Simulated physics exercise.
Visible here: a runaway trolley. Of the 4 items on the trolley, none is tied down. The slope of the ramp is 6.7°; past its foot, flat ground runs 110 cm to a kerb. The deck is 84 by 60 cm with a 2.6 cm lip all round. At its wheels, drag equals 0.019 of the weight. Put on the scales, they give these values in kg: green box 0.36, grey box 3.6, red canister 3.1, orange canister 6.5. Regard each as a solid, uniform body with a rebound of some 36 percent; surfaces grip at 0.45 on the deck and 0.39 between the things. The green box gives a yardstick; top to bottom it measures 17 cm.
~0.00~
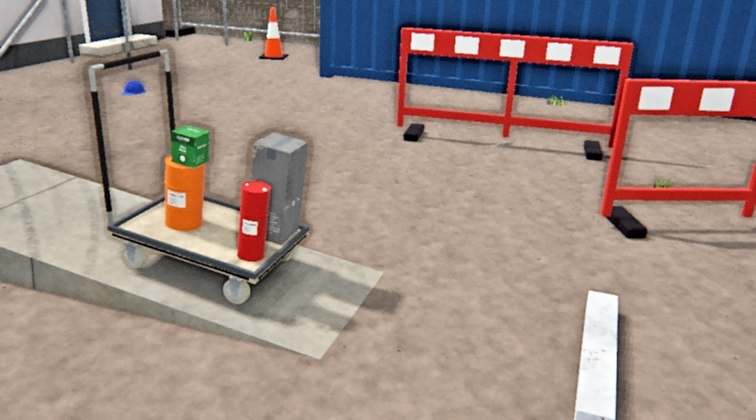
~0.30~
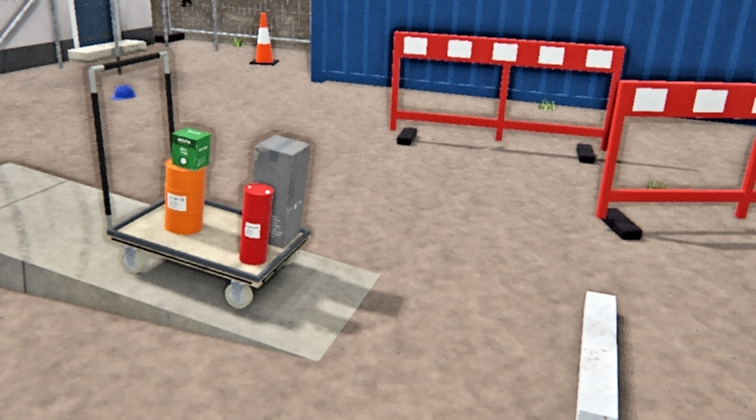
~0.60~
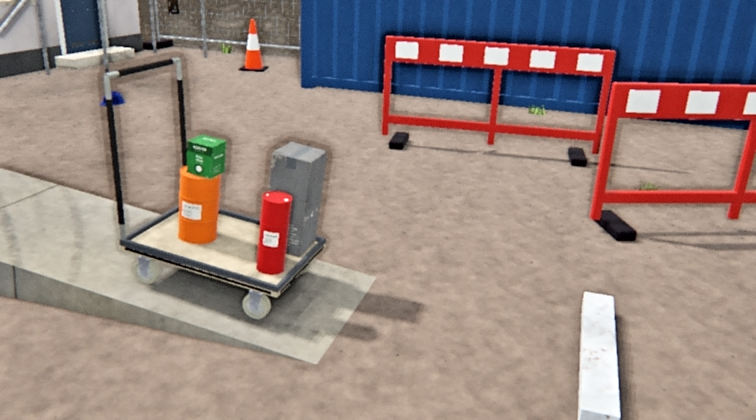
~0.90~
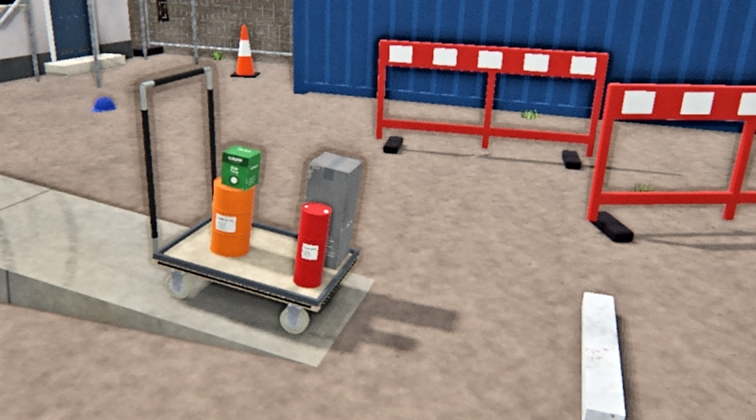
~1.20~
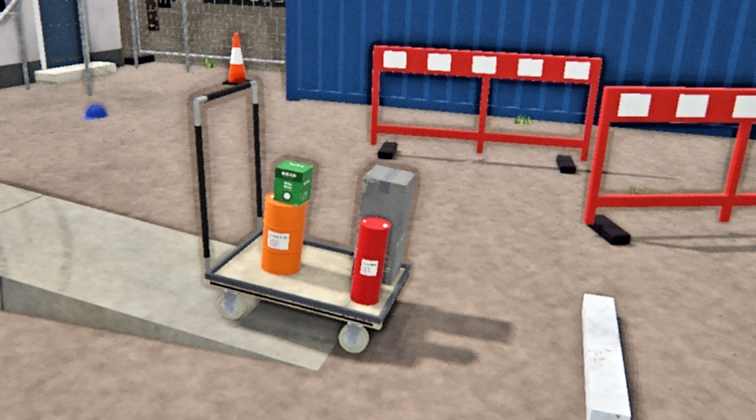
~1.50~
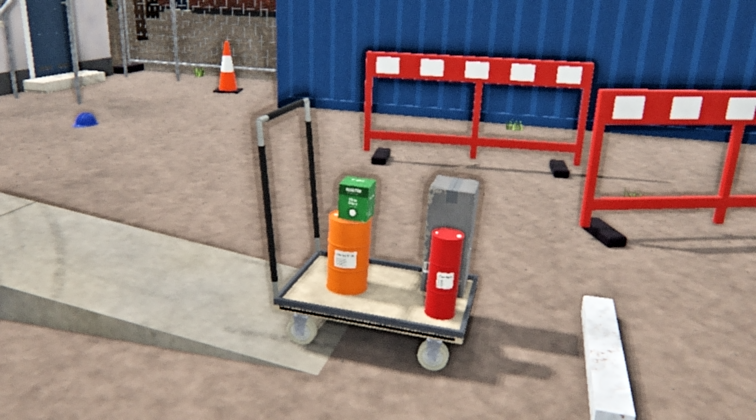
A flat trolley with a black upright handle rolls down a pale concrete ramp in a dirt yard, seen from slightly above. It carries a green box on top of an orange canister at left, a red canister and a tall grey box at right, with red-and-white barriers, a blue container and a traffic cone behind. It moves rightward off the ramp toward a white kerb, its load staying upright, as the view drifts slightly.
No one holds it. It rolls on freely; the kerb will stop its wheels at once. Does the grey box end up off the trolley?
My guess is it gets shed.
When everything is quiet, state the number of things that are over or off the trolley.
Count: 2.
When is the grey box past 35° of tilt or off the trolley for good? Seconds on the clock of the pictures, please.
It happens at about 2.4 s.
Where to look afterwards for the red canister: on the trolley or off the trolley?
Red canister: Goes out of bounds.
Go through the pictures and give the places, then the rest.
In the first picture, kerb 154 cm ahead; grey box (277, 189); green box (190, 147).
In the second picture, kerb 151 cm ahead; orange canister (185, 196); green box (191, 149).
In the third picture, kerb 140 cm ahead; red canister (274, 233); orange canister (199, 204).
In the fourth picture, kerb 120 cm ahead; green box (241, 168); red canister (312, 246).
In the fifth picture, kerb 92 cm ahead; orange canister (284, 233); green box (293, 183).
In the sixth picture, kerb 57 cm ahead; grey box (450, 236); red canister (444, 274).
Around 2.10 s, trolley at the kerb; grey box tipped 8° against what carries it near (592, 251); red canister tipped 10° against what carries it; green box shifted 8 cm.
Around 2.40 s, trolley at the kerb; grey box and red canister now off the trolley; green box shifted 15 cm; orange canister shifted 12 cm.
Around 2.70 s, trolley at the kerb; green box shifted 15 cm; orange canister shifted 12 cm.
Finally (3.6 s), off the trolley, grey box and red canister; not toppled but over 10 cm from the start, green box and orange canister. Final places as that camera would see them, grey box near (640, 306).
